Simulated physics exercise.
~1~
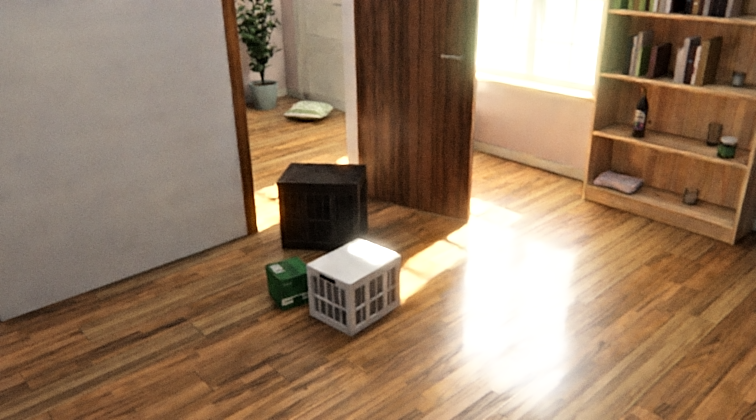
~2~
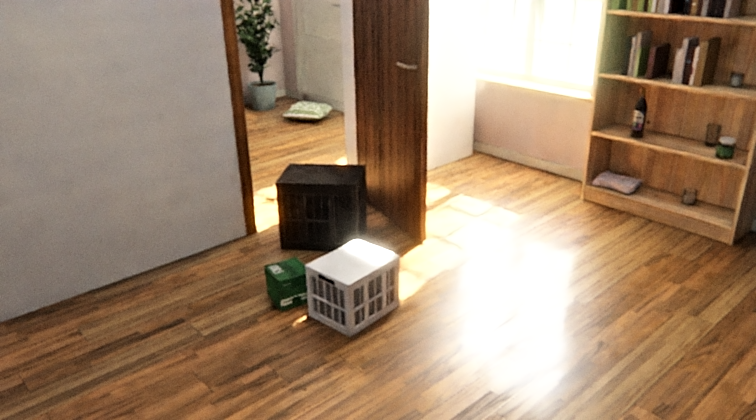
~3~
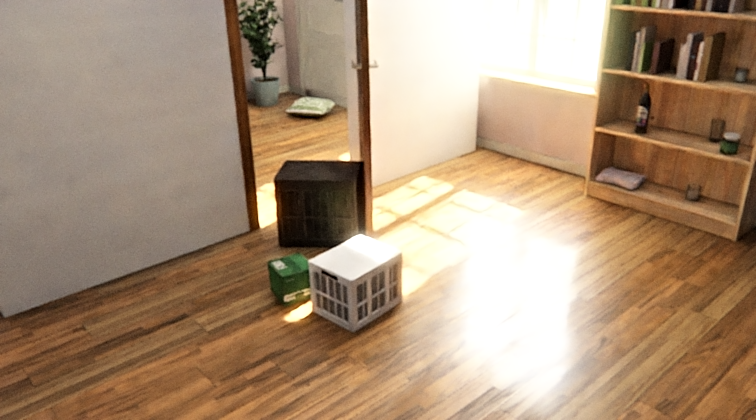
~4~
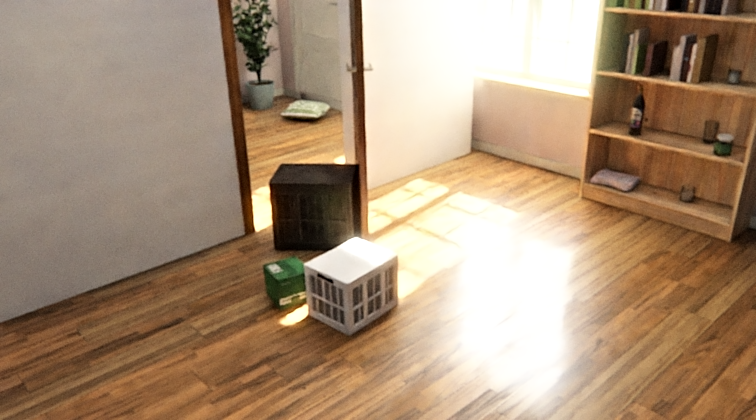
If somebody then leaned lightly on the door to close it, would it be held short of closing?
Yes, the door would stop short of closing. The dark crate stands at the doorway in the path the door still has to swing through.
